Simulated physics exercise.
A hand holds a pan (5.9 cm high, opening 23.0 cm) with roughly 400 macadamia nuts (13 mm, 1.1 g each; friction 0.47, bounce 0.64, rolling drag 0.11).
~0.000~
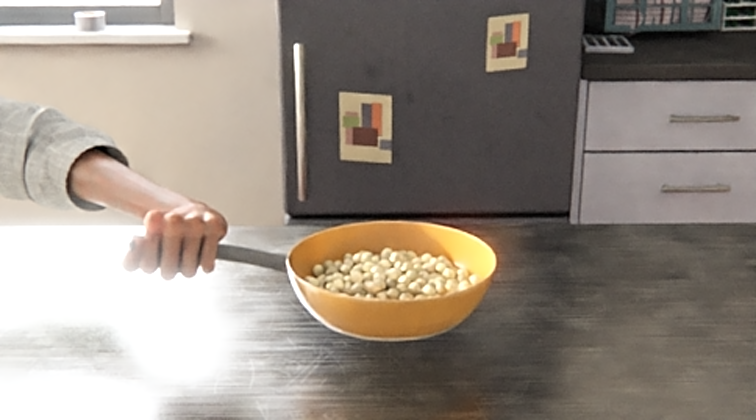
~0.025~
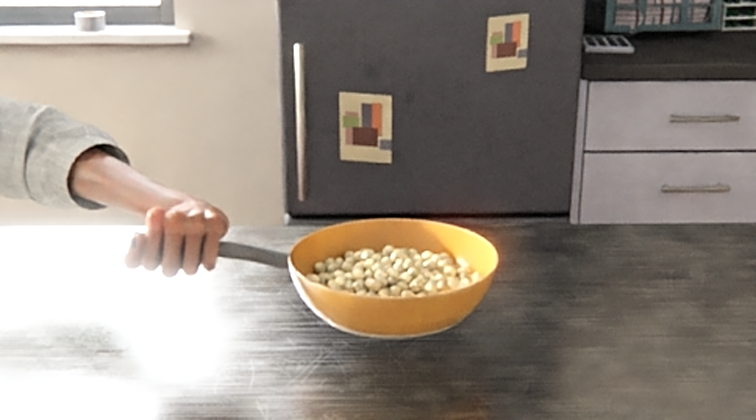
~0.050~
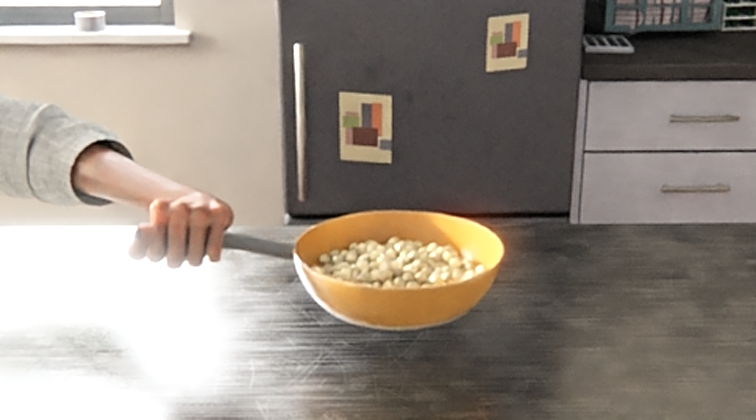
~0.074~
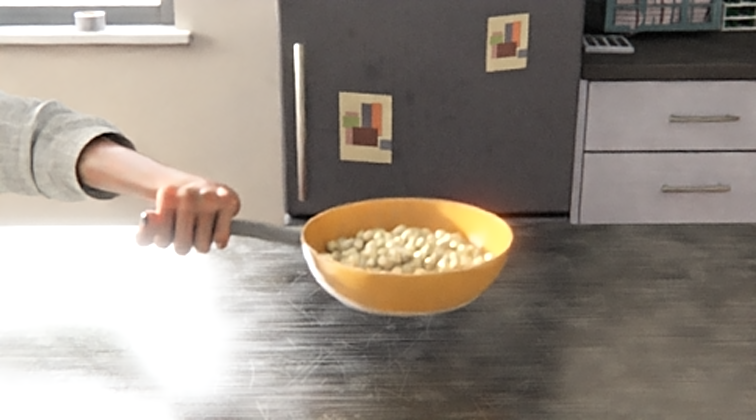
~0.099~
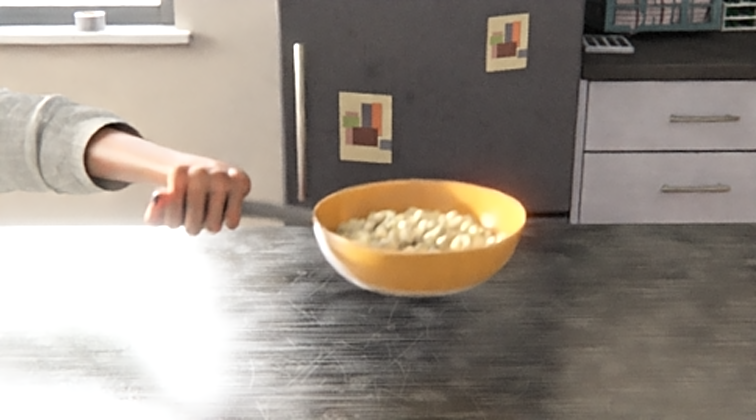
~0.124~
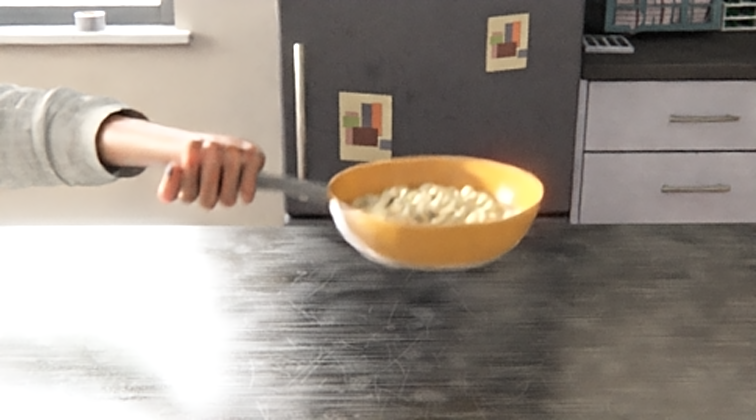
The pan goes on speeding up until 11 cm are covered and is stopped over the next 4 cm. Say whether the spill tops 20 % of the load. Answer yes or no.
Share that leaves it, set against 20 %: Yes.
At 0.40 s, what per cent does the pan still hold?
Some 45 per cent of the load.
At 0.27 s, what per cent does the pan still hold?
Roughly 80 per cent.
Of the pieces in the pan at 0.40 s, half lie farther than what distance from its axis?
Roughly 8.0 cm.
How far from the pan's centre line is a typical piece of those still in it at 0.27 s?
About 8.0 cm.
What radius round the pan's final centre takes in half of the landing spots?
Roughly 24 cm.
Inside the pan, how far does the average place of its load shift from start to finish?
About 3.0 cm.
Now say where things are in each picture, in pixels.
Pan at (391, 308); tilt 0 degrees; moved 0.0 cm; top of the load at (411, 257), in the first picture.
Pan at (393, 305); tilt 0 degrees; moved 0.4 cm; top of the load at (388, 255), in the second picture.
Pan at (398, 296); tilt 0 degrees; moved 1.5 cm; top of the load at (391, 246), in the third picture.
Pan at (406, 281); tilt 0 degrees; moved 3.3 cm; top of the load at (398, 234), in the fourth picture.
Pan at (418, 260); tilt 0 degrees; moved 6.0 cm; top of the load at (427, 216), in the fifth picture.
Pan at (434, 232); tilt 0 degrees; moved 9.3 cm; top of the load at (437, 192). Its speed is now 1.52 m/s, in the sixth picture.
After 0.27 s, pan 80 %, in the air 20 %; middle of the pieces not yet landed near (528, 120).
After 0.40 s, pan 45 %, in the air 55 %; middle of the pieces not yet landed near (574, 160).
After 0.51 s, pan 45 %, fallen right of where it stops 25 %, in the air 30 %; middle of the pieces not yet landed near (584, 231).
After 0.62 s, pan 45 %, fallen right of where it stops 55 %; middle of the pieces not yet landed near (494, 187).
At rest (1.1 s), pan 45 %, fallen right of where it stops 55 %.
